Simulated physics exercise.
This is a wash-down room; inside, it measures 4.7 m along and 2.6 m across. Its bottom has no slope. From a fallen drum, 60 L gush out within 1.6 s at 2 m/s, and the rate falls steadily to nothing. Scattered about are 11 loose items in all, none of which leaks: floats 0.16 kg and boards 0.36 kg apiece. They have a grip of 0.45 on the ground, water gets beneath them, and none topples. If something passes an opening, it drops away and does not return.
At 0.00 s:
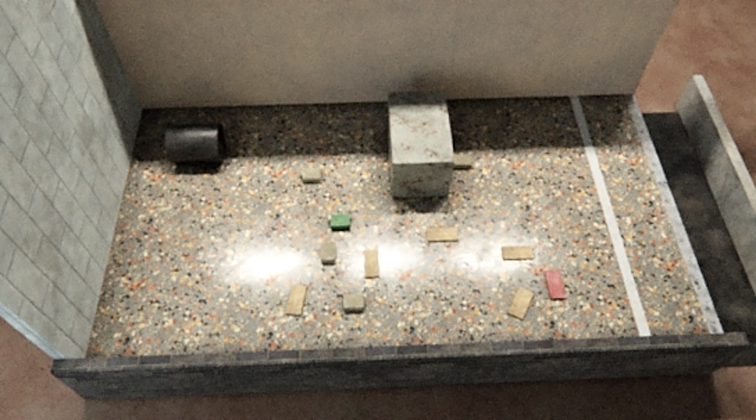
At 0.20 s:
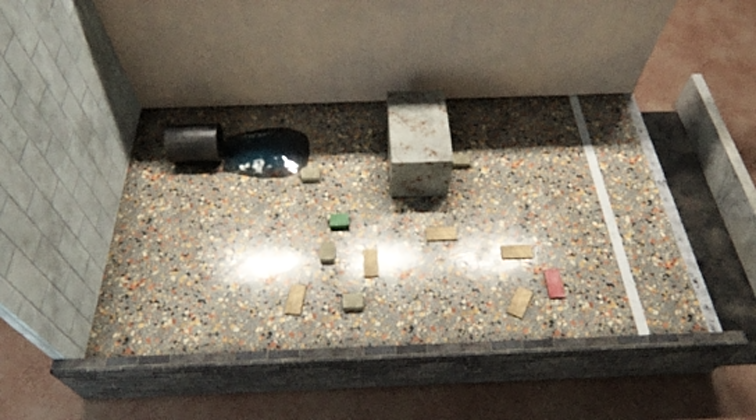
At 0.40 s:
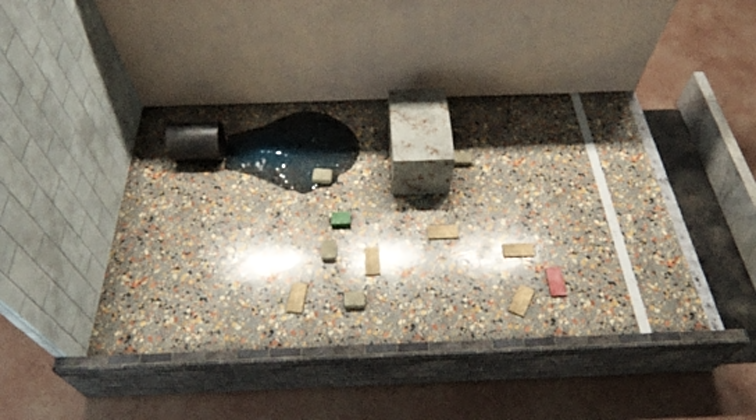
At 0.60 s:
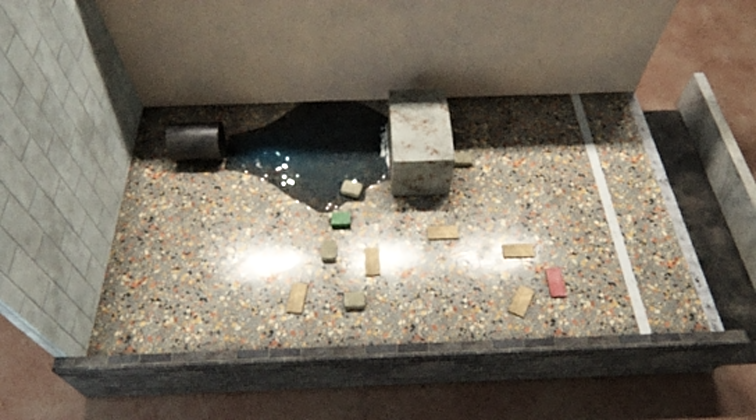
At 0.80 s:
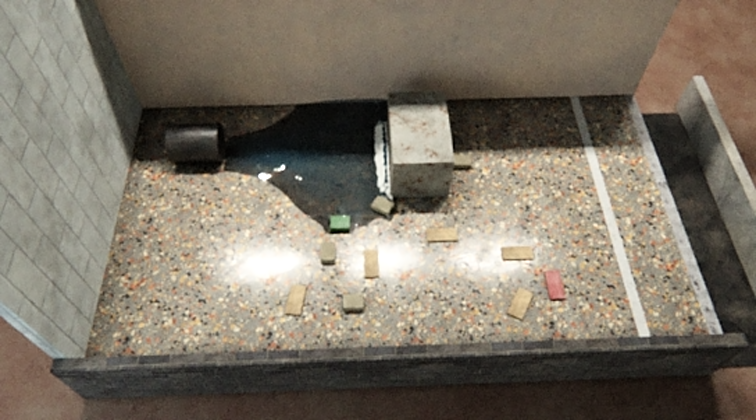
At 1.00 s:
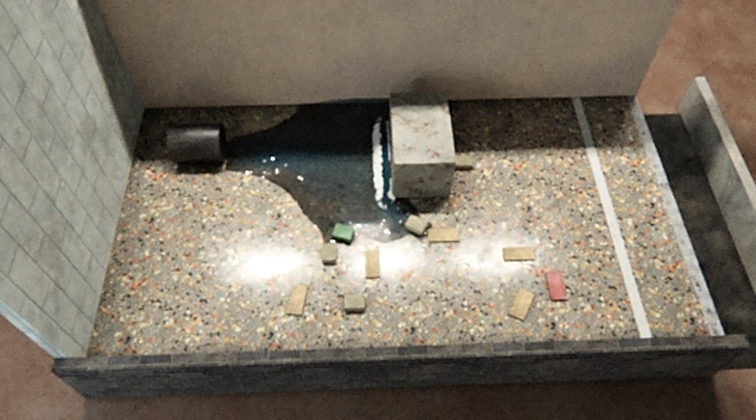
The video shows dark water spilling from a fallen drum at the left of a pebbled floor, spreading right to a stone block and then forward, carrying a pale piece along before nudging the green one slightly.
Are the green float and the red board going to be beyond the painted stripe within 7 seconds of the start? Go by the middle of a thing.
It looks as if the green float ends up before it, while the red board ends up before it.
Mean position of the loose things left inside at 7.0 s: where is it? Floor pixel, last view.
It sits at about (421, 285).
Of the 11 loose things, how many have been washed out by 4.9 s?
Count: 0.
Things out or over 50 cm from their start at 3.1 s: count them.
The number by then is 3.
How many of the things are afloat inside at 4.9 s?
It comes to 2.
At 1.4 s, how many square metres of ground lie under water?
I'd put it close to 2.0 m2.
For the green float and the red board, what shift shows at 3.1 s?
Close to 80 cm for the first and 0 cm for the second.
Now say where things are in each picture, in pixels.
In the first picture, the green float at (340, 220), on the bottom; the red board at (555, 284) rests on the ground; 0.0 m2 under water; 0 of 11 have shifted.
In the second picture, the green float at (339, 219), on the bottom; the red board at (555, 283), on the bottom; 0.3 m2 under water; 0 of 11 have shifted.
In the third picture, the green float at (341, 218) rests on the ground; the red board at (556, 281), on the bottom; water covers 0.7 m2; 1 of 11 have shifted.
In the fourth picture, the green float at (341, 218) rests on the ground; the red board at (556, 282), on the bottom; water covers 1.3 m2; 1 of 11 have shifted.
In the fifth picture, the green float at (340, 222), on the bottom; the red board at (555, 284), on the bottom; 1.6 m2 under water; 1 of 11 have shifted.
In the sixth picture, the green float at (343, 232) rests on the ground, 12 cm from its start; the red board at (556, 285) rests on the ground; water covers 1.8 m2; 2 of 11 have shifted.
After 1.4 s the green float is near (348, 248), 0.3 m from its start, aground; the red board is near (556, 285), 0.0 m from its start, aground; 0 of 11 are over the mark; 1 afloat.
After 3.1 s the green float is near (316, 299), 0.7 m from its start, afloat; the red board is near (556, 285), 0.0 m from its start, aground; 0 of 11 are over the mark; 3 afloat.
After 4.9 s the green float is near (286, 322), 1.0 m from its start, afloat; the red board is near (556, 285), 0.0 m from its start, aground; 0 of 11 are over the mark; 2 afloat.
After 7.0 s the green float is near (262, 320), 1.1 m from its start, aground; the red board is near (556, 285), 0.0 m from its start, aground; 0 of 11 are over the mark; 0 afloat.
